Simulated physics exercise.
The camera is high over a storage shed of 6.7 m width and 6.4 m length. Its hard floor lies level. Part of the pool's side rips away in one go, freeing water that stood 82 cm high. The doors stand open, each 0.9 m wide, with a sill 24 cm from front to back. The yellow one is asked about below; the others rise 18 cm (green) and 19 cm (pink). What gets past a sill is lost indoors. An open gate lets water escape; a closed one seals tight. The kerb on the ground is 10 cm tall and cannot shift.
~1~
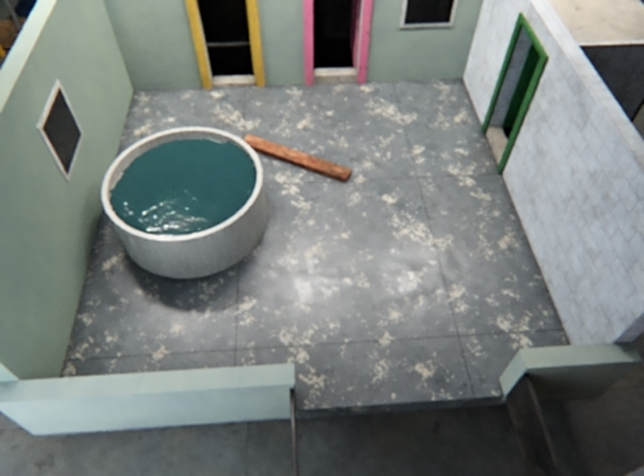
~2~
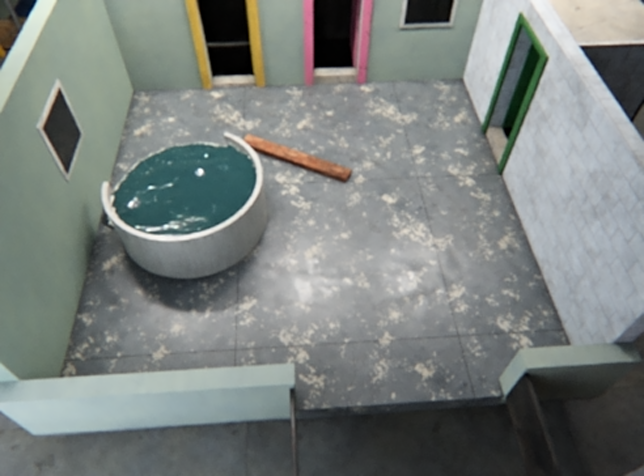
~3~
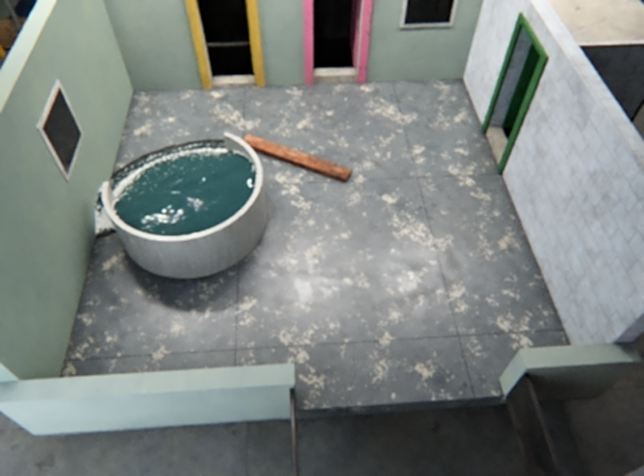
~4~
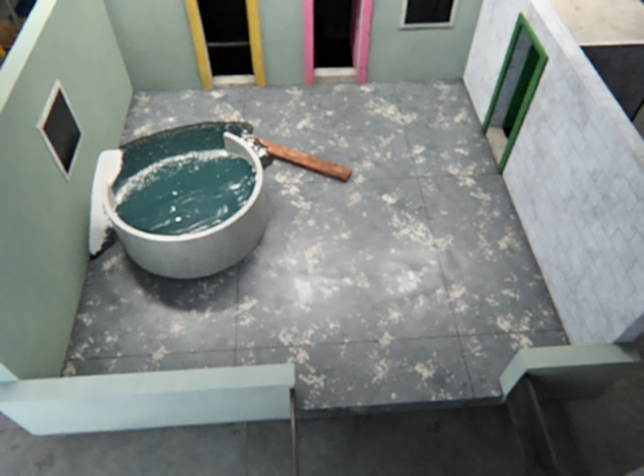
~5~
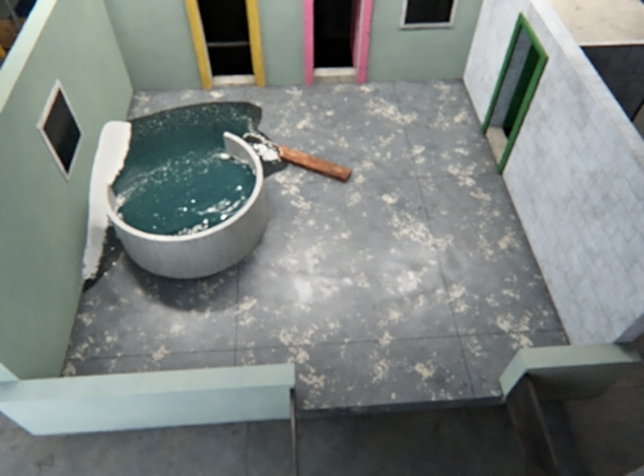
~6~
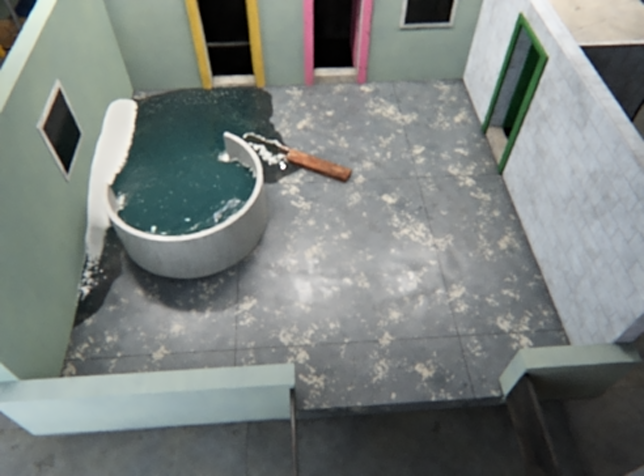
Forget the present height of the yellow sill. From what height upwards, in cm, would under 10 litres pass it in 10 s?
Close to 32 cm is just enough.
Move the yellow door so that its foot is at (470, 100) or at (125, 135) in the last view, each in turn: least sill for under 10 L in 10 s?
Roughly 26 and 32 cm.
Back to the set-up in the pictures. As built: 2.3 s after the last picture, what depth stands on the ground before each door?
In cm: Green 0, yellow 21, pink 12.
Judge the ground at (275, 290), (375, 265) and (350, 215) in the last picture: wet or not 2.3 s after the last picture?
In that order: Not reached, dry, not reached.
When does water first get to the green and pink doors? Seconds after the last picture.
Arrival: Green 2.8 s, pink 0.7 s.
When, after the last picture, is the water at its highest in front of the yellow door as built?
Around 1.0 s.
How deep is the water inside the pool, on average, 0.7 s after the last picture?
About 33 cm.
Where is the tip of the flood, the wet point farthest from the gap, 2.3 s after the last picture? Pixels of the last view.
Near (454, 81).
Then, 0.7 s after the last picture water covers 30 % of the floor, deepest (68 cm) near (133, 93); 22 cm at the yellow door, 67 litres in over its 9 cm sill.
Then, 2.3 s after the last picture water covers 45 % of the floor, deepest (30 cm) near (130, 104); 21 cm at the yellow door, 222 litres in over its 9 cm sill.
Then, 9.3 s after the last picture water covers 95 % of the floor, deepest (11 cm) near (567, 373); 7 cm at the yellow door, 270 litres in over its 9 cm sill.
At the yellow door as built, the water peaked near 27 cm, 1.1 s after the last picture.
With a sill of 28.5 cm, 23 litres would have come in within the 10 s; with 38.5 cm, 1 litre. So under 10 litres takes about 32 cm.
